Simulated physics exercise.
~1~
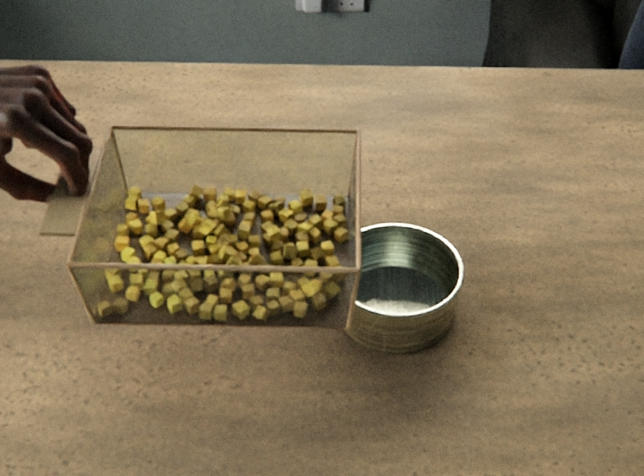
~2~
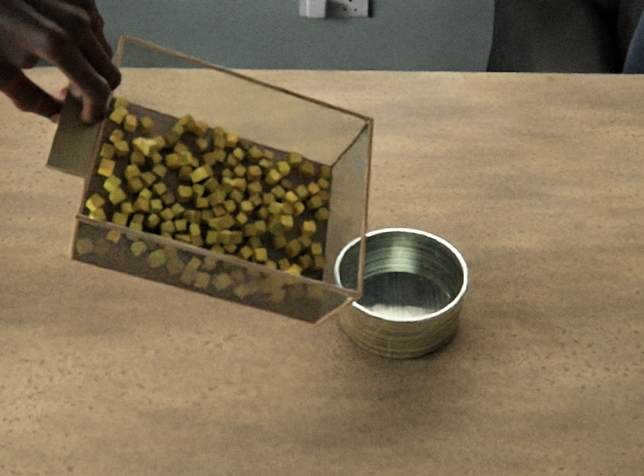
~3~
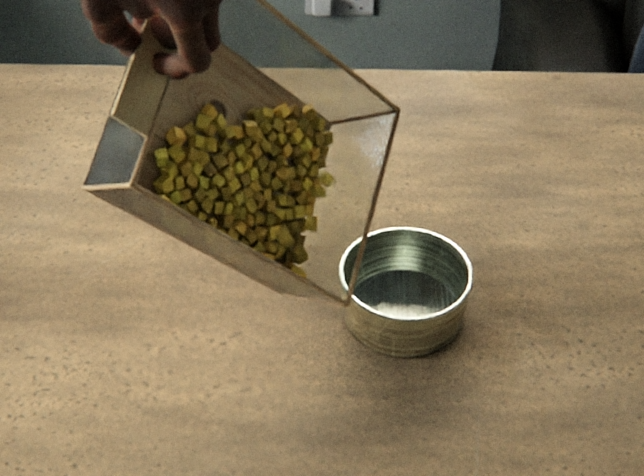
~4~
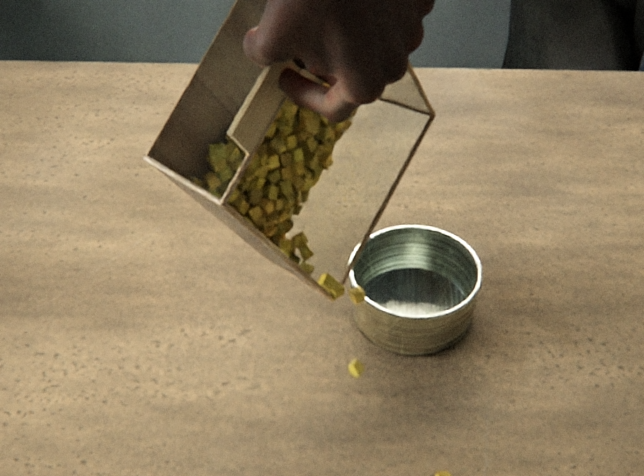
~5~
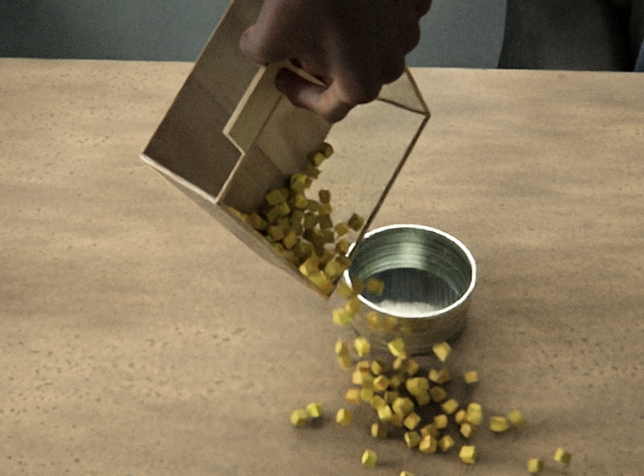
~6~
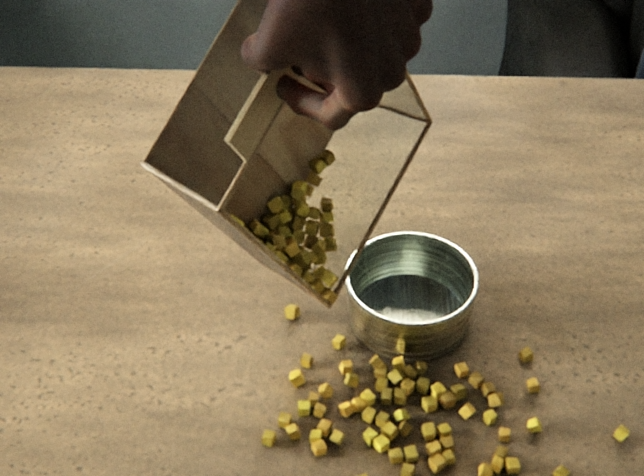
A clear rectangular box of small yellow cubes, held by a hand, lifts and tips steadily to the right beside a round metal tin; the cubes spill past the tin and scatter across the wooden table, leaving the tin empty and many cubes still in the tilted box.
